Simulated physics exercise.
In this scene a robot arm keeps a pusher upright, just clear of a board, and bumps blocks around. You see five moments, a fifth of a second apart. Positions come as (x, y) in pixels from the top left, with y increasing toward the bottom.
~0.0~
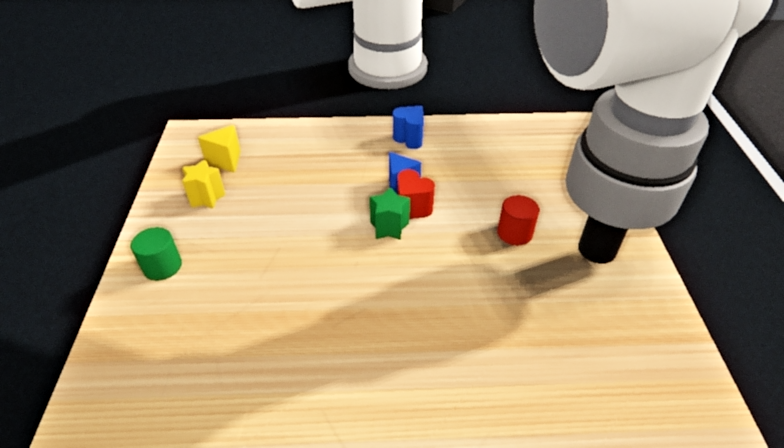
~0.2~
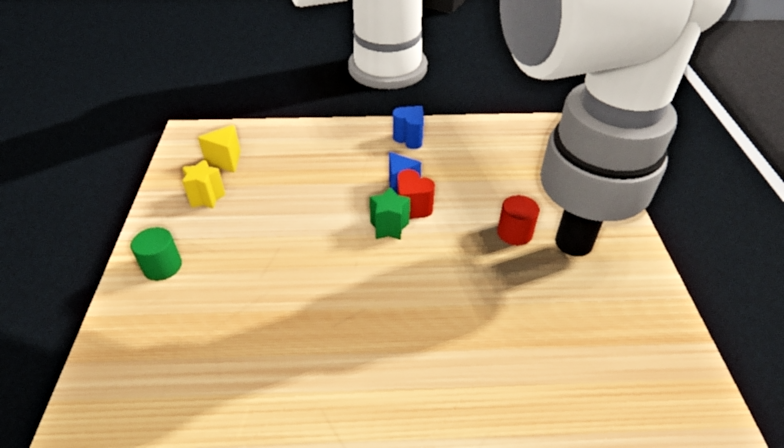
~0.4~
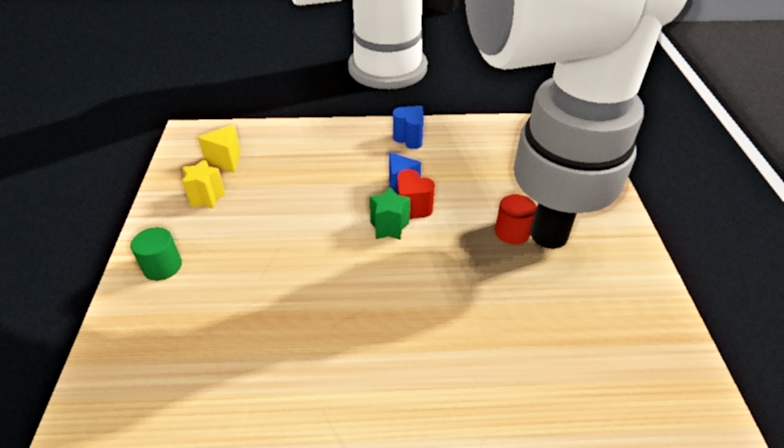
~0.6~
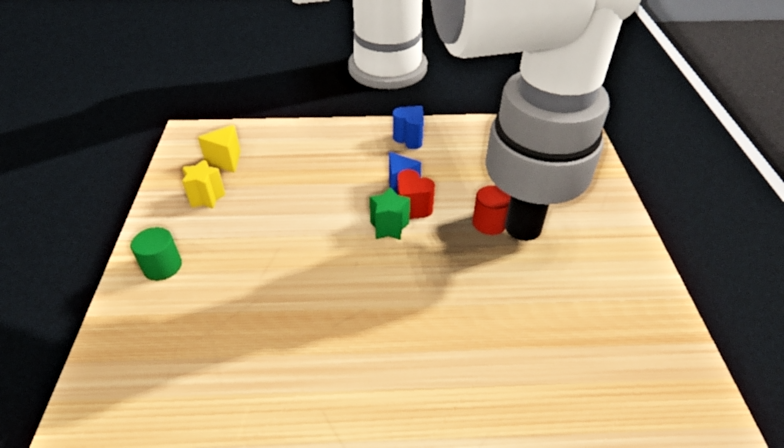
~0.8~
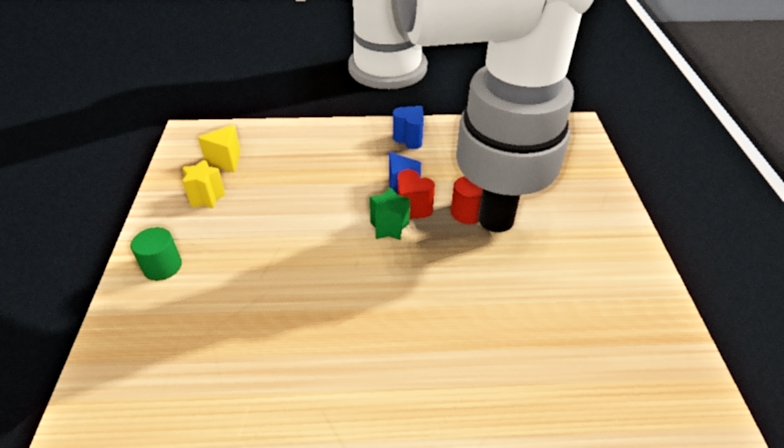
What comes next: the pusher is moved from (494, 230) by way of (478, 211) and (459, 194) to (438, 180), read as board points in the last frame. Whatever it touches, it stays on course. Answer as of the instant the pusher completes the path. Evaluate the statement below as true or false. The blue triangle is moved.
The statement is correct.
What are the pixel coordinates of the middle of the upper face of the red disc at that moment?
Answer: (408, 147).
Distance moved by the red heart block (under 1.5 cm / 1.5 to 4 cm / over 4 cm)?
The red heart block ends up very close, under 1.5 cm away.
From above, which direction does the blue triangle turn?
Looking down: Anticlockwise.
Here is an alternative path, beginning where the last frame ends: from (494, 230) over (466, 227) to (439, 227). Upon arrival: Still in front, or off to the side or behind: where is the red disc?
Final position: To the side or behind.
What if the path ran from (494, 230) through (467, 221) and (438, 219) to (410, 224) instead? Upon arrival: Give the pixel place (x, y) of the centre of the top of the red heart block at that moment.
The middle of the upper face of the red heart block will lie at about (384, 179) in the picture.
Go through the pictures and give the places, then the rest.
In the first frame, pusher tip at (597, 250); block tops, blue triangle at (401, 162); red heart block at (414, 182); red disc at (521, 206).
In the second frame, pusher at (574, 243); blocks unchanged.
In the third frame, pusher at (549, 236); red disc at (518, 205).
In the fourth frame, pusher at (523, 228); red disc at (495, 196).
In the fifth frame, pusher at (496, 220); blue triangle at (401, 162); red heart block at (414, 182); red disc at (471, 186).
On the path given first. One third of the way, pusher at (479, 200); red disc at (450, 171).
Two thirds of the way, pusher at (460, 184); blue triangle at (394, 161), turned 20° anticlockwise; red disc at (429, 159).
At the end, pusher at (439, 170); blue triangle at (385, 159), turned 75° anticlockwise; red heart block in place; red disc at (408, 147).
